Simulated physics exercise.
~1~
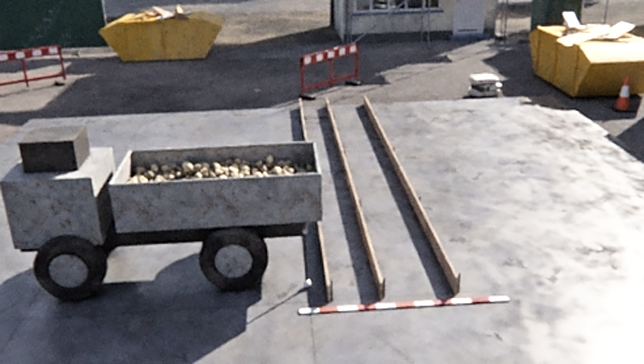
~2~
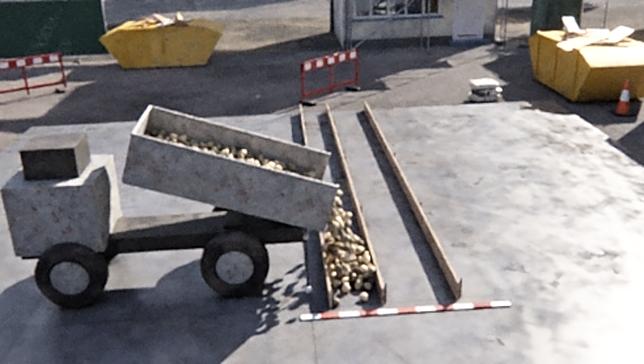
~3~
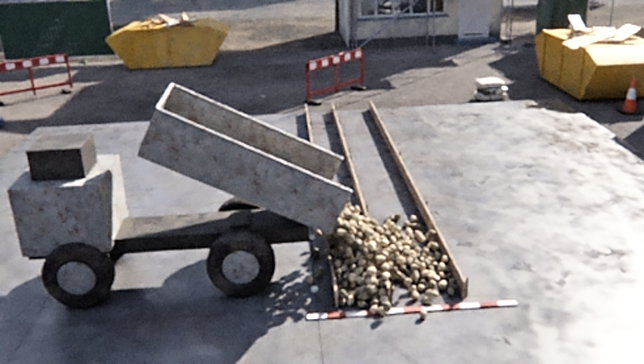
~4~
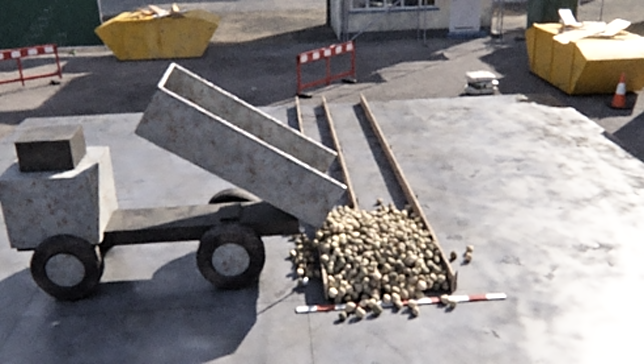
In a paved yard, a tipper raises its body and pours rounded stones across planked bays.
